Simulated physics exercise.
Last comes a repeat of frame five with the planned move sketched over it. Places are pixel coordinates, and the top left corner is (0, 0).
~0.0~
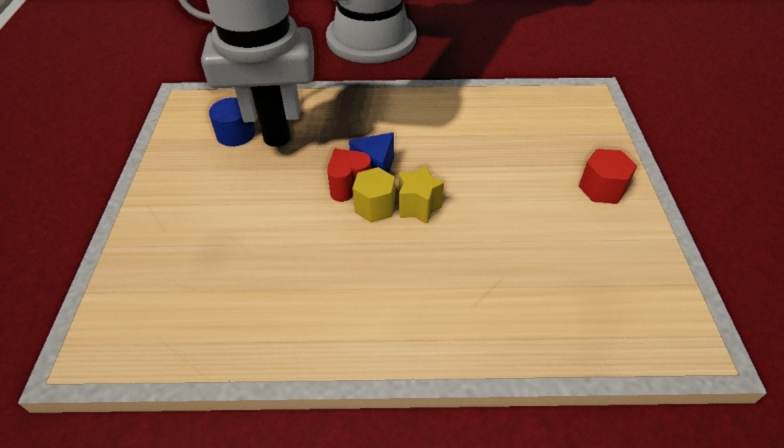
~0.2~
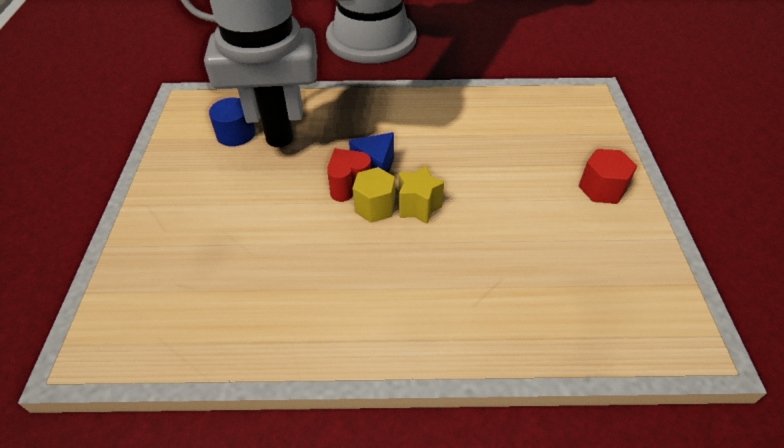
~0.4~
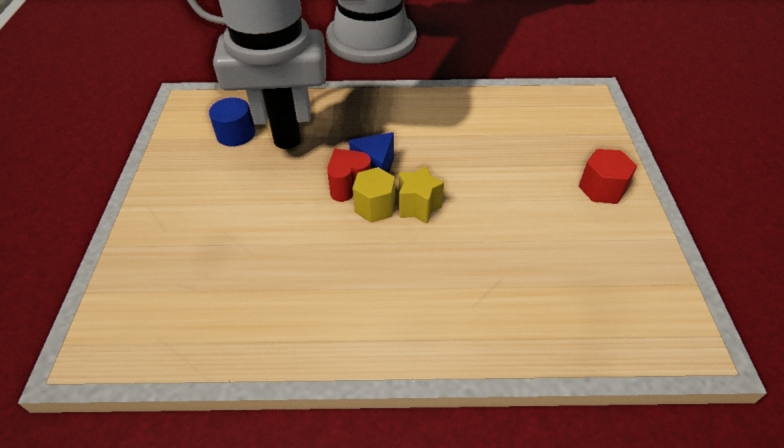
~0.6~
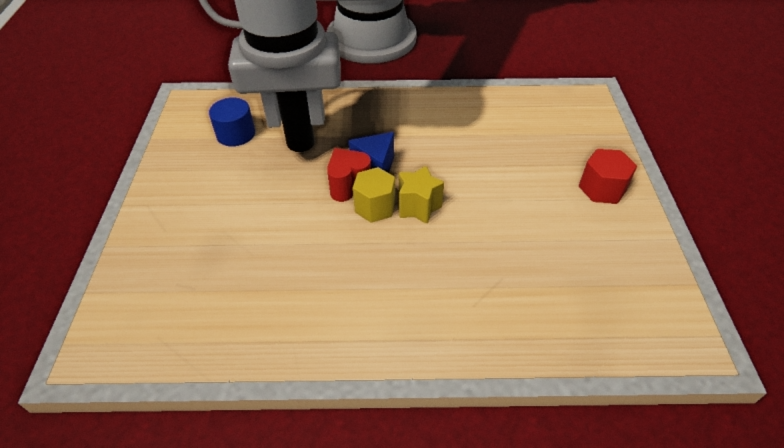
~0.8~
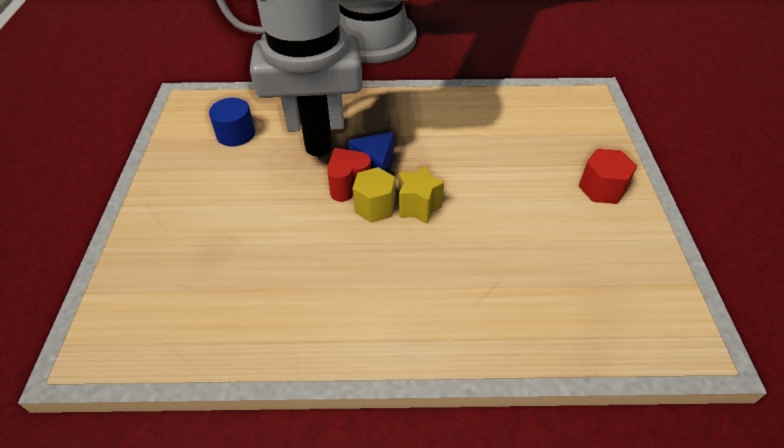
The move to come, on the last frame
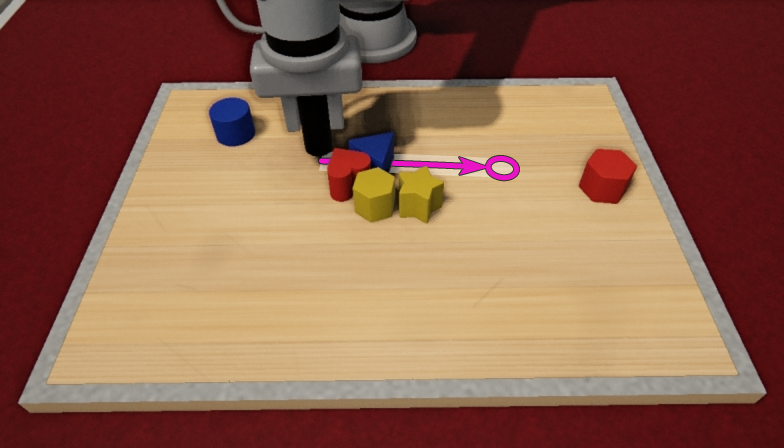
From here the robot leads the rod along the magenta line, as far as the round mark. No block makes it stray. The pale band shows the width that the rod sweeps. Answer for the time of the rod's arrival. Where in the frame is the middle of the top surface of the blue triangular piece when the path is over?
At (463, 160).
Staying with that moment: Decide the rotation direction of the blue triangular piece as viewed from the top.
The turn is clockwise.
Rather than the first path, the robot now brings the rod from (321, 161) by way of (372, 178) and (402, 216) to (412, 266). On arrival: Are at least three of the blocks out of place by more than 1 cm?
Yes, I think so.
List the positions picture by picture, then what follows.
Rod's lower end (277, 138); red heart (347, 162); blue triangular piece (375, 144), in the first picture.
Rod (280, 139); blocks still, in the second picture.
Rod (288, 141); blocks still, in the third picture.
Rod (301, 143); blocks still, in the fourth picture.
Rod (319, 148); red heart (347, 162); blue triangular piece (375, 144), in the fifth picture.
Drawn move, in a line from (321, 161) to (502, 168).
On the path given first. One third of the way, rod (382, 149); blue triangular piece (417, 153), turned 25° clockwise.
Two thirds of the way, rod (444, 152); blue triangular piece (455, 159).
At the end, rod (505, 154); red heart still; blue triangular piece (463, 160), turned 145° clockwise.
